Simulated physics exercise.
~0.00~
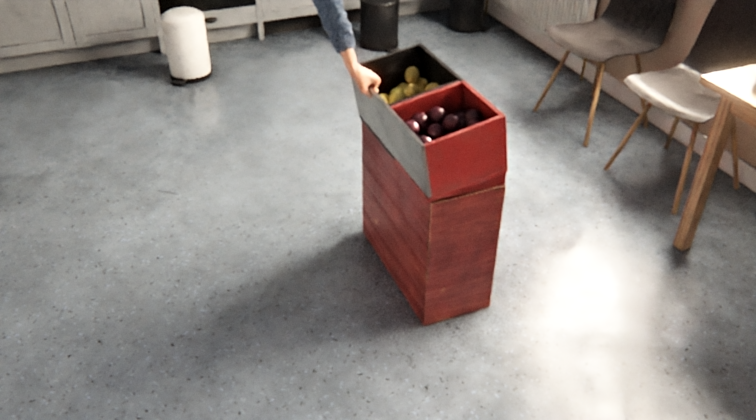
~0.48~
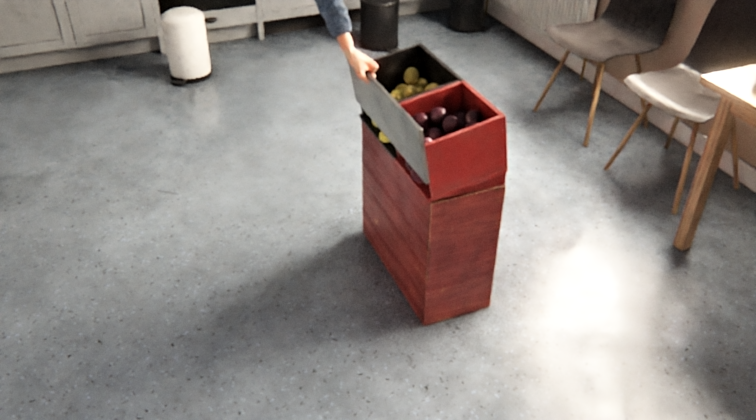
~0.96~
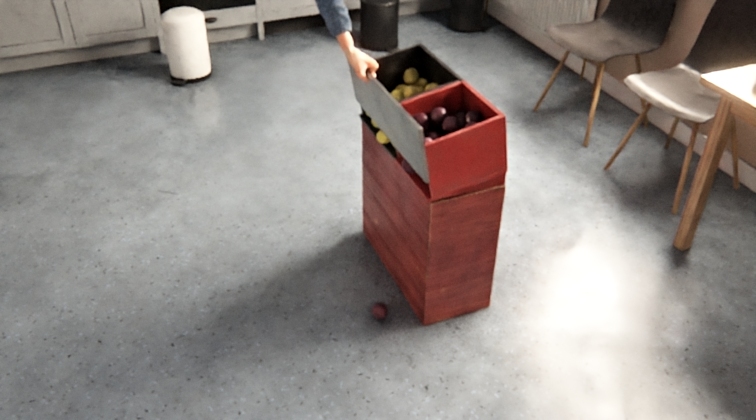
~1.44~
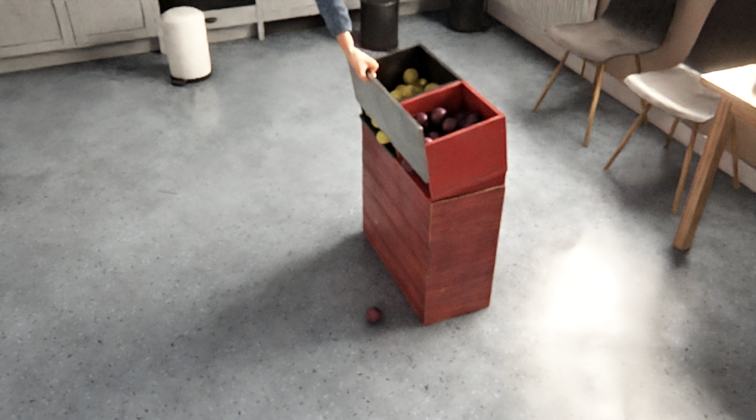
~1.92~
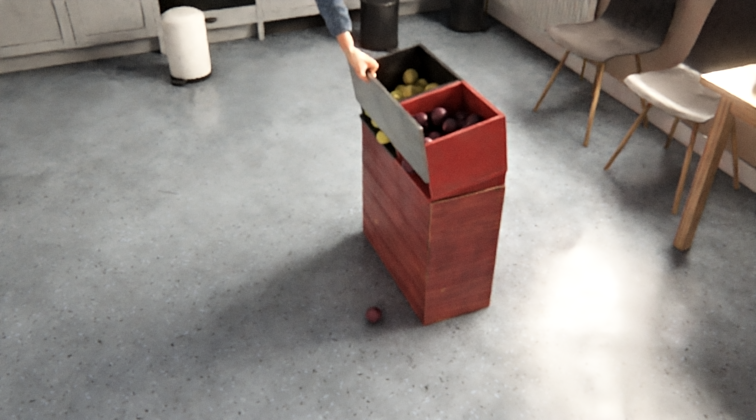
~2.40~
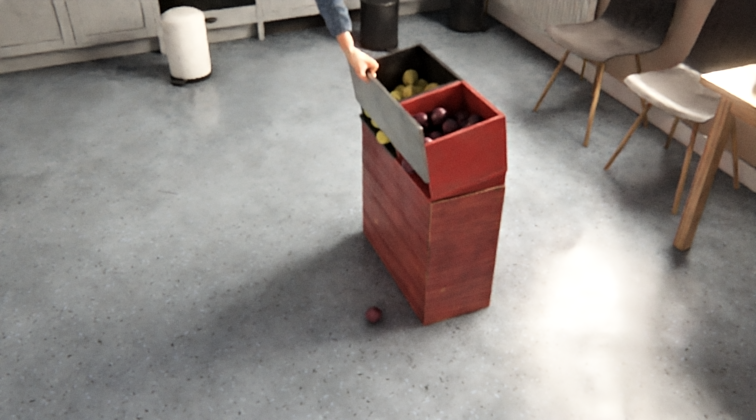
A hand slid up the grey gate on the front of a red and a black hopper set on a red stand, and one red onion dropped to the floor, rolled slightly left and stopped, while the lemons stayed in the black hopper.
